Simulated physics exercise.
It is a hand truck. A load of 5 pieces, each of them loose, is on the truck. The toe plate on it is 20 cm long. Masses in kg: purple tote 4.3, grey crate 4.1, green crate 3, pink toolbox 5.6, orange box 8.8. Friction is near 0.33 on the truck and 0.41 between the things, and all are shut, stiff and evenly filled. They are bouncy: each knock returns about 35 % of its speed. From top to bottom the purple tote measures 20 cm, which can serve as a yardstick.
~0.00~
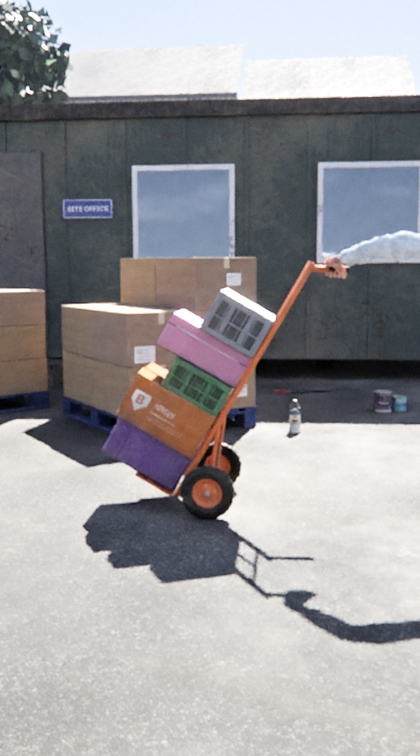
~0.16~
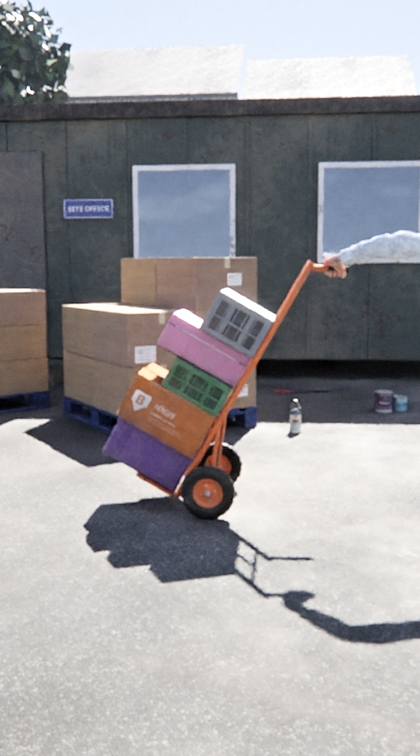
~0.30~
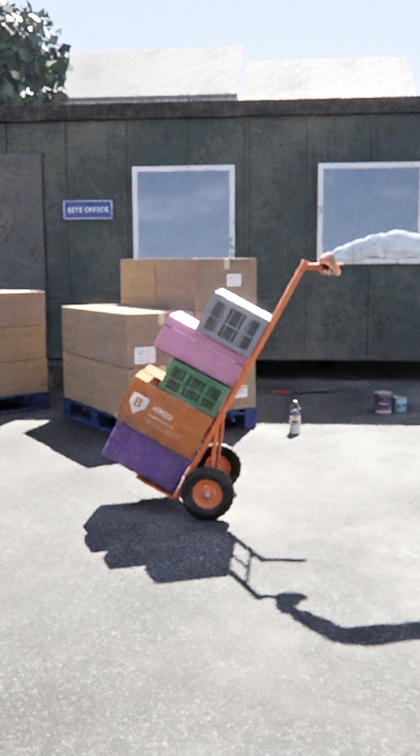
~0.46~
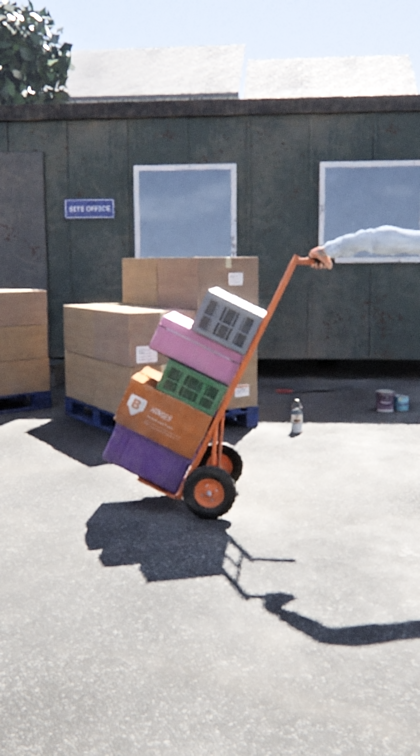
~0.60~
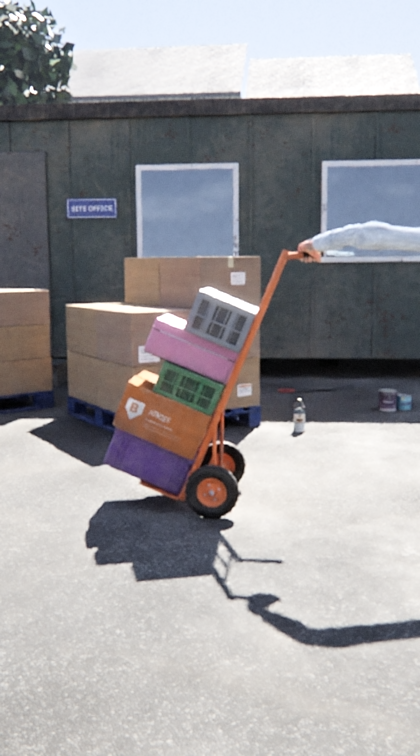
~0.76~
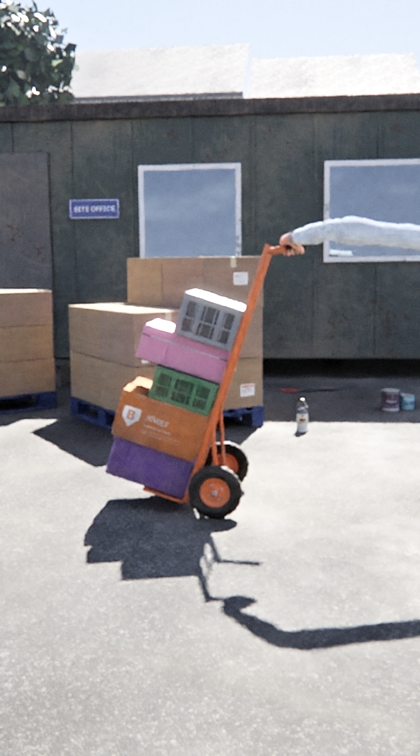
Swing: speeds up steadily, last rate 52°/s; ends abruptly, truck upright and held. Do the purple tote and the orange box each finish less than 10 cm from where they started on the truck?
Purple tote: Yes; orange box: Yes.
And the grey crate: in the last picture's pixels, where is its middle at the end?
In the last picture it sits around (139, 330).
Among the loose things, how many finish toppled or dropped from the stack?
0 of them.
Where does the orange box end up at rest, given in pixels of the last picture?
At pixel (144, 438) or so, give or take.
Around 1.06 s, leaning back 6°.
Around 1.26 s, truck upright; orange box tipped 3° against what carries it near (146, 438); purple tote tipped 3° against what carries it near (152, 480); grey crate tipped 3° against what carries it.
Finally (1.9 s), not toppled but over 10 cm from the start, grey crate; the other 4 still in place (within 10 cm). Final places as that camera would see them, purple tote near (152, 480), orange box near (144, 438).
